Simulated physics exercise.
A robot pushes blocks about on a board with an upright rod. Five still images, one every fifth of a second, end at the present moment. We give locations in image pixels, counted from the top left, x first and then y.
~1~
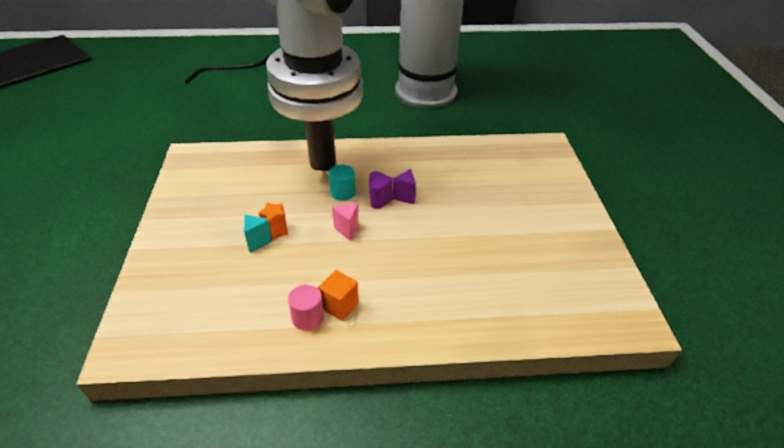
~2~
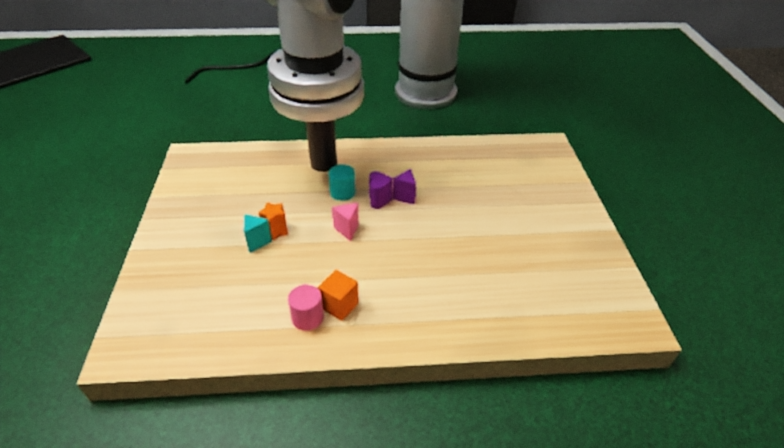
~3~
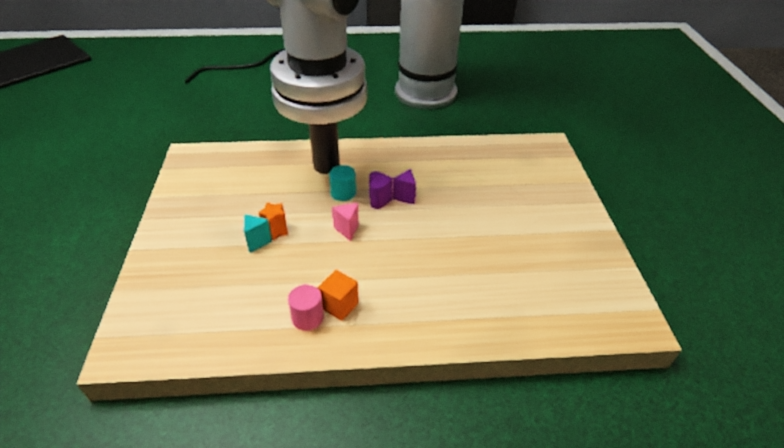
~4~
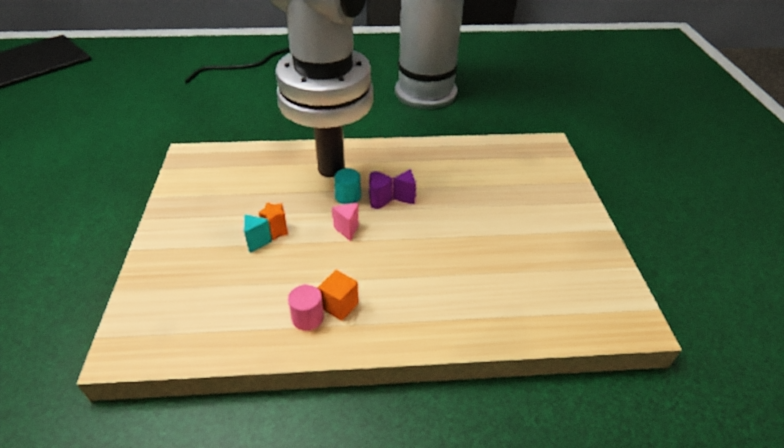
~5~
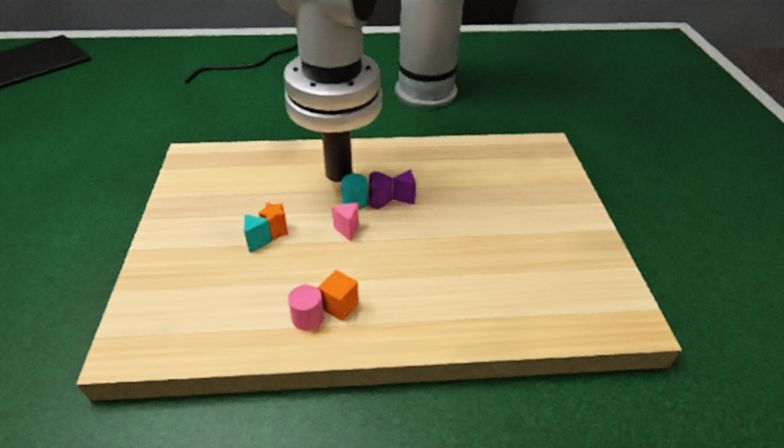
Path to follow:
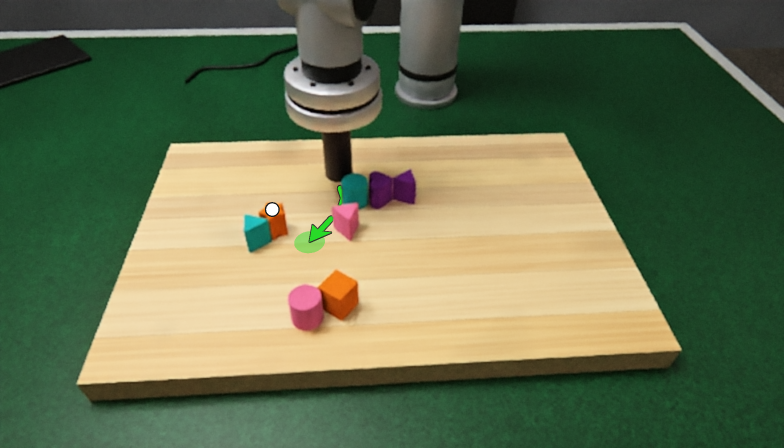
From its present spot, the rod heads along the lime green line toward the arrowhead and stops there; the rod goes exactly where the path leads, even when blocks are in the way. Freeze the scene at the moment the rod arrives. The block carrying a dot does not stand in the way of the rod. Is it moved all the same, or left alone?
If the rod follows that path, the block carrying a dot stays in its place.
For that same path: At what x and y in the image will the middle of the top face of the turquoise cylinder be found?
That would be at about pixel (363, 196).
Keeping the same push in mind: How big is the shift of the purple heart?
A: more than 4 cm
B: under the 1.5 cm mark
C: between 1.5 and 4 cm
The correct letter is B.
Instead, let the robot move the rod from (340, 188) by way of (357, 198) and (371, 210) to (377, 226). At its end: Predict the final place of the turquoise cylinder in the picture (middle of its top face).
At the end it should sit near (386, 224).
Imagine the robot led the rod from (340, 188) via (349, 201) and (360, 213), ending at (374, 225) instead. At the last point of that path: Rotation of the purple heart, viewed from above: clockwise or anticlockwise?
It spins anti-clockwise.
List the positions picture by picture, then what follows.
In the first frame, rod's lower end (323, 163); orange star block (272, 210); pink triangular block (346, 209); turquoise cylinder (342, 172); purple heart (379, 179).
In the second frame, rod (324, 164); blocks still.
In the third frame, rod (327, 166); blocks still.
In the fourth frame, rod (332, 169); turquoise cylinder (347, 176).
In the fifth frame, rod (339, 174); orange star block (272, 210); pink triangular block (346, 209); turquoise cylinder (354, 181); purple heart (379, 179).
Drawn move, from (340, 188) through (342, 206) and (327, 223) to (310, 242); the dot is on the orange star block.
The first path, step by step. One third of the way, rod (341, 192); turquoise cylinder (364, 195); purple heart (381, 181), turned 20° anticlockwise.
Two thirds of the way, rod (325, 210); pink triangular block (343, 213), turned 15° anticlockwise; turquoise cylinder (363, 196); purple heart (381, 181), turned 20° anticlockwise.
At the end, rod (308, 228); orange star block still; pink triangular block (340, 216), turned 45° anticlockwise; turquoise cylinder (363, 196); purple heart (381, 181), turned 20° anticlockwise.
